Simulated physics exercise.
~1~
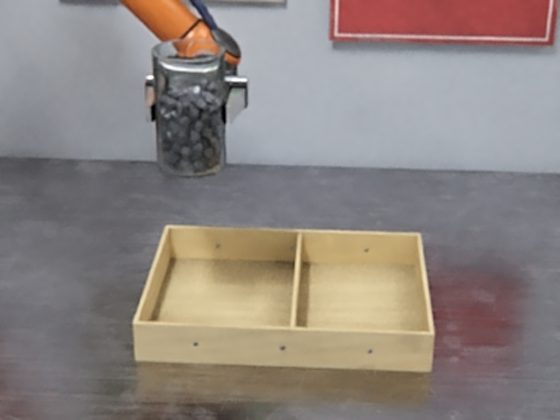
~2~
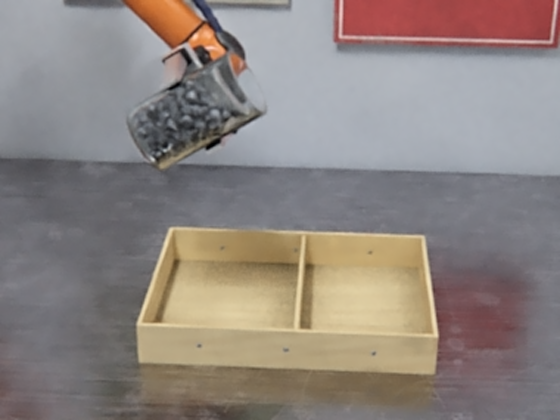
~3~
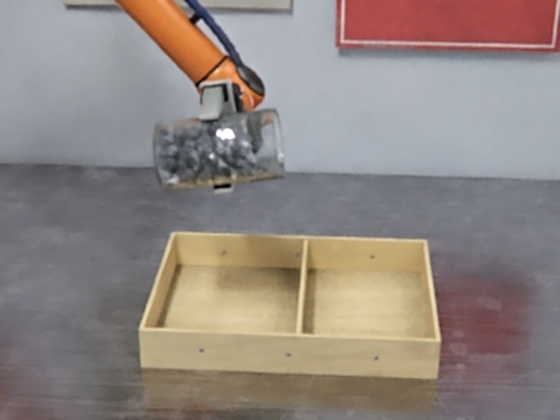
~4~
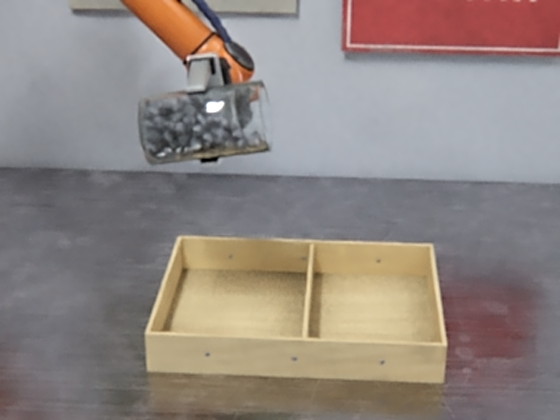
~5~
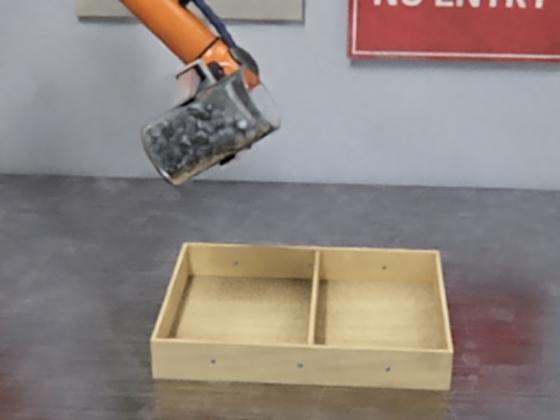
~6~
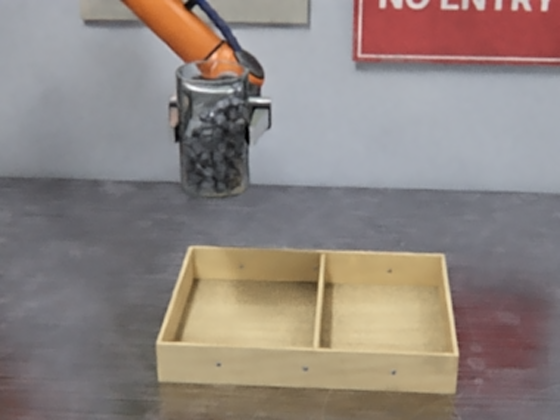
Above a divided wooden tray, an orange robot arm tips a clear cup of dark pebbles sideways, then returns it upright, still full.
